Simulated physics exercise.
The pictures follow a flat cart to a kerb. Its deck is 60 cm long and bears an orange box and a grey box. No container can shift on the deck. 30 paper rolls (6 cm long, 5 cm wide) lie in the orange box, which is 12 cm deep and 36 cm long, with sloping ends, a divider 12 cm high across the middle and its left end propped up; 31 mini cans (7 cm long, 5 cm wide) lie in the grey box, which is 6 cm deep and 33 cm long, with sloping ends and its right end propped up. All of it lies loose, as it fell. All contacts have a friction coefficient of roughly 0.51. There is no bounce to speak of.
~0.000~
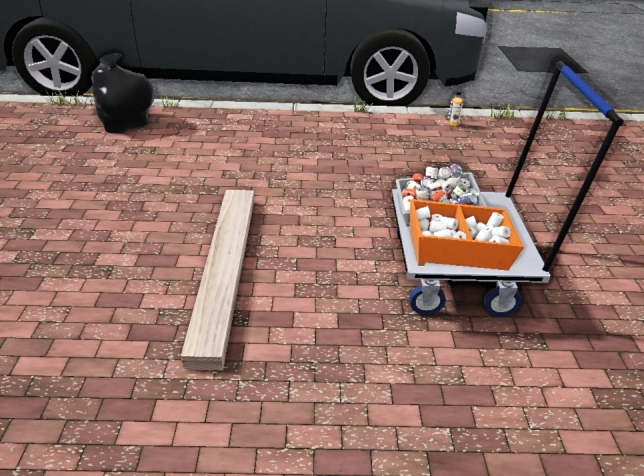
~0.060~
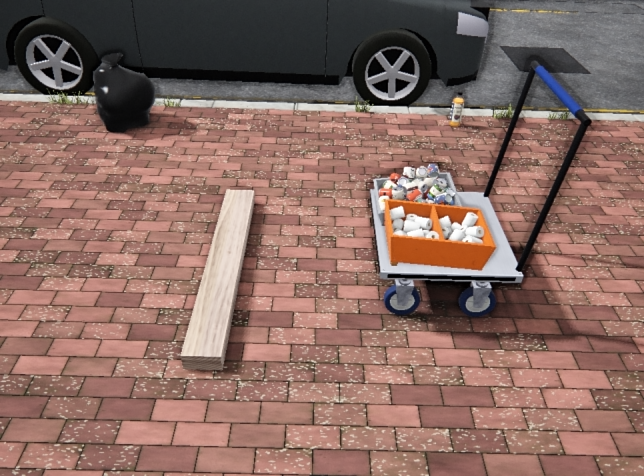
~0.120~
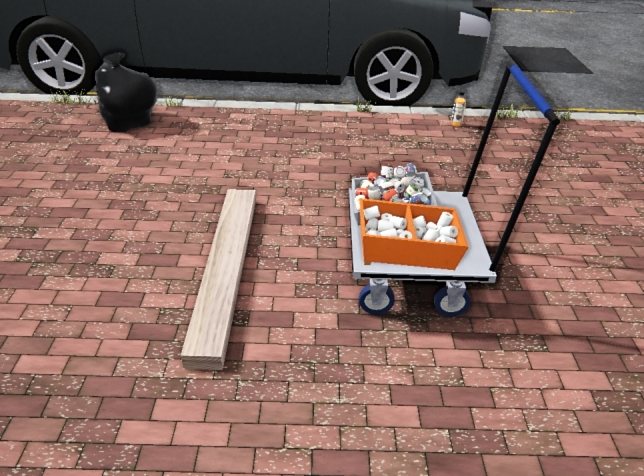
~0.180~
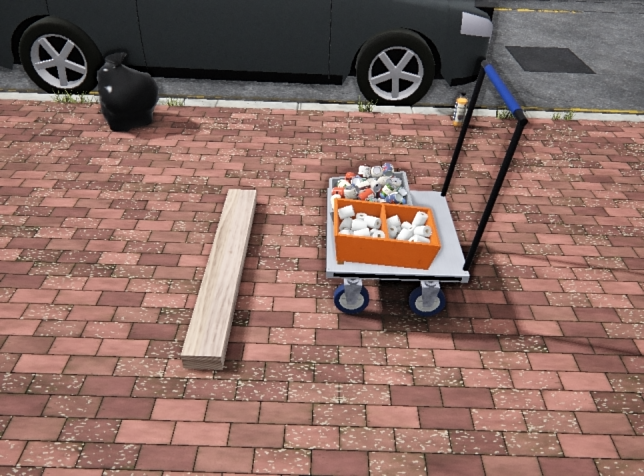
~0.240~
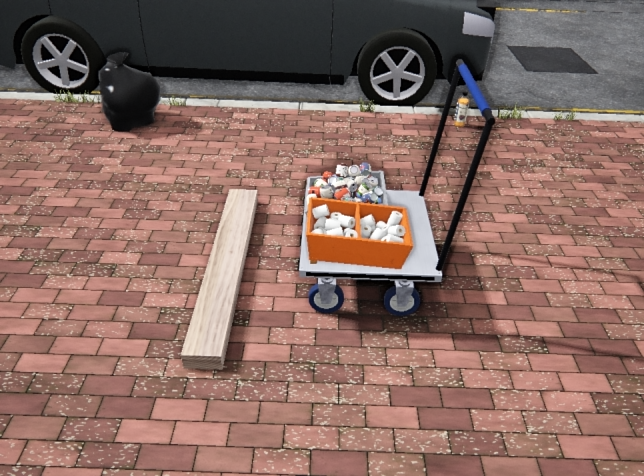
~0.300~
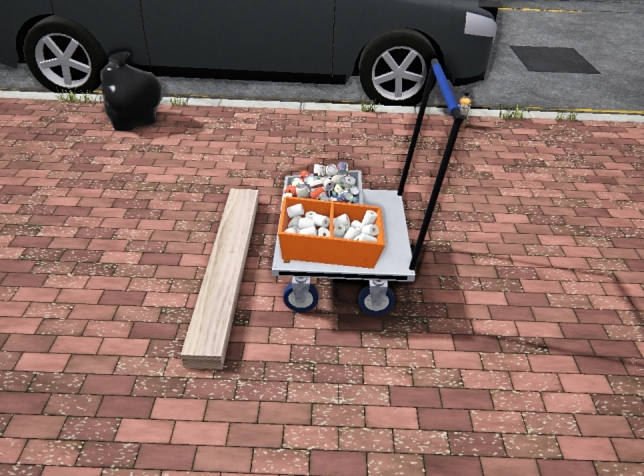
A flat cart carrying an orange box and a grey box rolls left across bricks.
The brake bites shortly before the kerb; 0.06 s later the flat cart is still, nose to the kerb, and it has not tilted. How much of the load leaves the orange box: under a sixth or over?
Less than a sixth of the paper rolls leave the orange box.
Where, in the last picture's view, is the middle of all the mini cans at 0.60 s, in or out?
Around (259, 185).
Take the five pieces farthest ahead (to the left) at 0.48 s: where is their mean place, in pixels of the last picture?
Around (238, 183).
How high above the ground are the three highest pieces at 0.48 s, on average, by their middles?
About 46 cm.
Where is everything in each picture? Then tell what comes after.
In the first frame (places track the rim corner closest to us here), orange box (422, 236); grey box (its farthest corner) (398, 180); 79 cm to go; all still inside.
Orange box (394, 235); grey box (376, 179); 68 cm to go, in the second frame.
Orange box (366, 235); grey box (354, 179); 56 cm to go, in the third frame.
Orange box (338, 234); grey box (332, 178); 45 cm to go, in the fourth frame.
Orange box (310, 234); grey box (310, 178); 33 cm to go, in the fifth frame.
Orange box (281, 233); grey box (288, 177); 22 cm to go; all still inside, in the sixth frame.
After 0.38 s, it begins to slow.
After 0.48 s, the orange box has all 30 and the grey box is down by 2 of 31.
After 0.60 s, the orange box has all 30 and the grey box is down by 11 of 31.
After 0.83 s, the orange box has all 30 and the grey box is down by 13 of 31.
When it is over (at 1.34 s), the orange box has all 30 and the grey box is down by 14 of 31. Asked share, 0 of 30, 0 per cent.
